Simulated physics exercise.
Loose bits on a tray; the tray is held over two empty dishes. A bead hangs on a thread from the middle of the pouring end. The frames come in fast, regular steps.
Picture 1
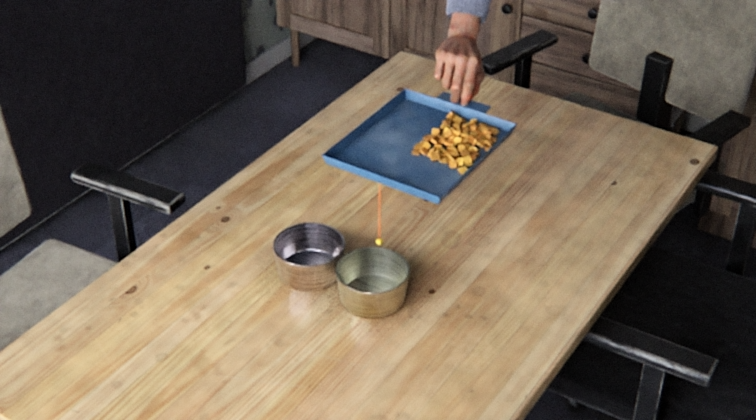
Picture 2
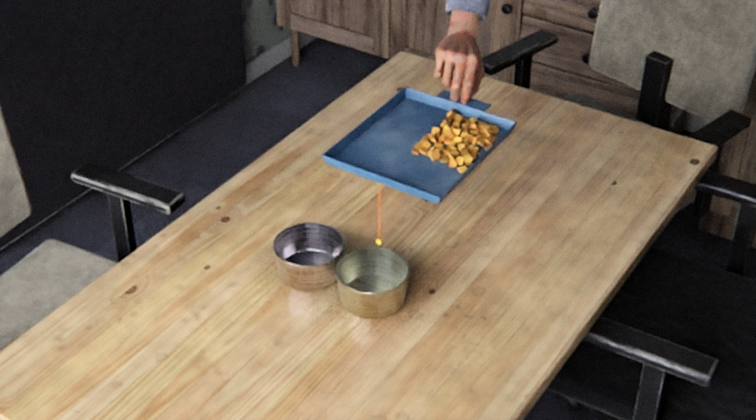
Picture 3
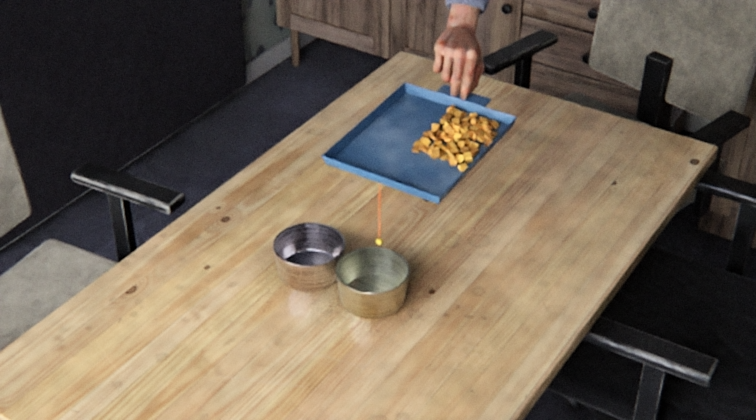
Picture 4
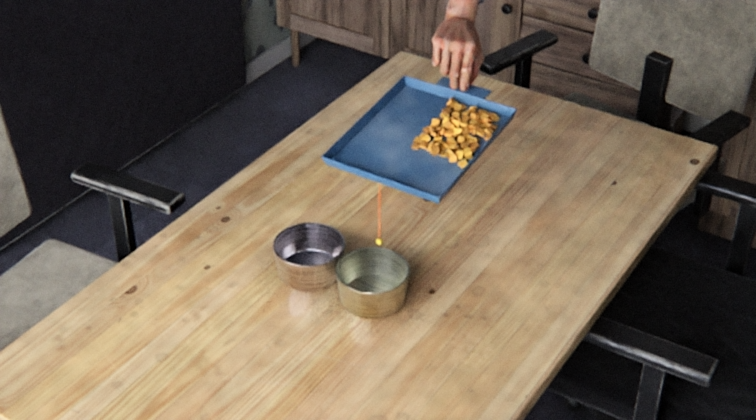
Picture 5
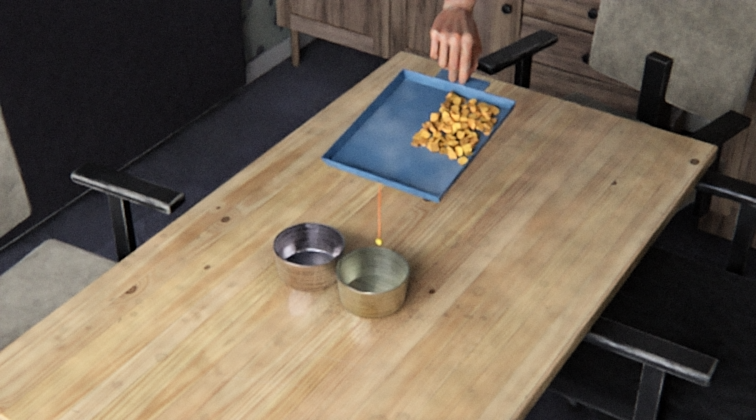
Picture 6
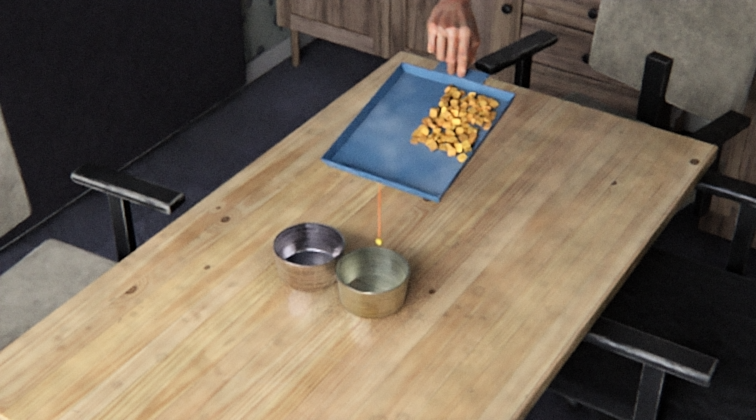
A hand slowly raises the back of a blue tray of golden pieces above two dishes.
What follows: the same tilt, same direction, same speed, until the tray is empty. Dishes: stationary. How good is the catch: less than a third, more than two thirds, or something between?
Expect the dishes to keep the great majority of the load, above two thirds.
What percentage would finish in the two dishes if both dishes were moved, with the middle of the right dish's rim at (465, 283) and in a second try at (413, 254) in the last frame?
20 %, then 20 %.
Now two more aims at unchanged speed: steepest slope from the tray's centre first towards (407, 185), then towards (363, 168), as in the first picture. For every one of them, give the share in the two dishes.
In turn, 30 percent and then 60 percent.
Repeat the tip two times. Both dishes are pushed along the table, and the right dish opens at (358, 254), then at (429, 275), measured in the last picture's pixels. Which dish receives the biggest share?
Place one: The rightmost one; place two: The leftmost one.
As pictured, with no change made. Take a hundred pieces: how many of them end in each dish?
Count per hundred - left dish ~ 20, right dish ~ 60.
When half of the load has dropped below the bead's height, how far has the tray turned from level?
It is at around 105 degrees.
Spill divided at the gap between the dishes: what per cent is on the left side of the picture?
That would be roughly 30 per cent.
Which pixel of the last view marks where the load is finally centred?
Once it all stops, the middle lies near (361, 291).
Soon, tray tipped steeply; most on the tray; a stray few in the right dish; a stray few in the left dish; a stray few outside both; a small part in the air.
A while on, tray tipped past a quarter turn; about a third on the tray; about a quarter in the right dish; a small part in the left dish; a small part outside both; about a quarter in the air.
Towards the end, tray tipped past a quarter turn; about two thirds in the right dish; about a quarter in the left dish; a small part outside both.
Finally, tray tipped past a quarter turn; about two thirds in the right dish; about a quarter in the left dish; a small part outside both.
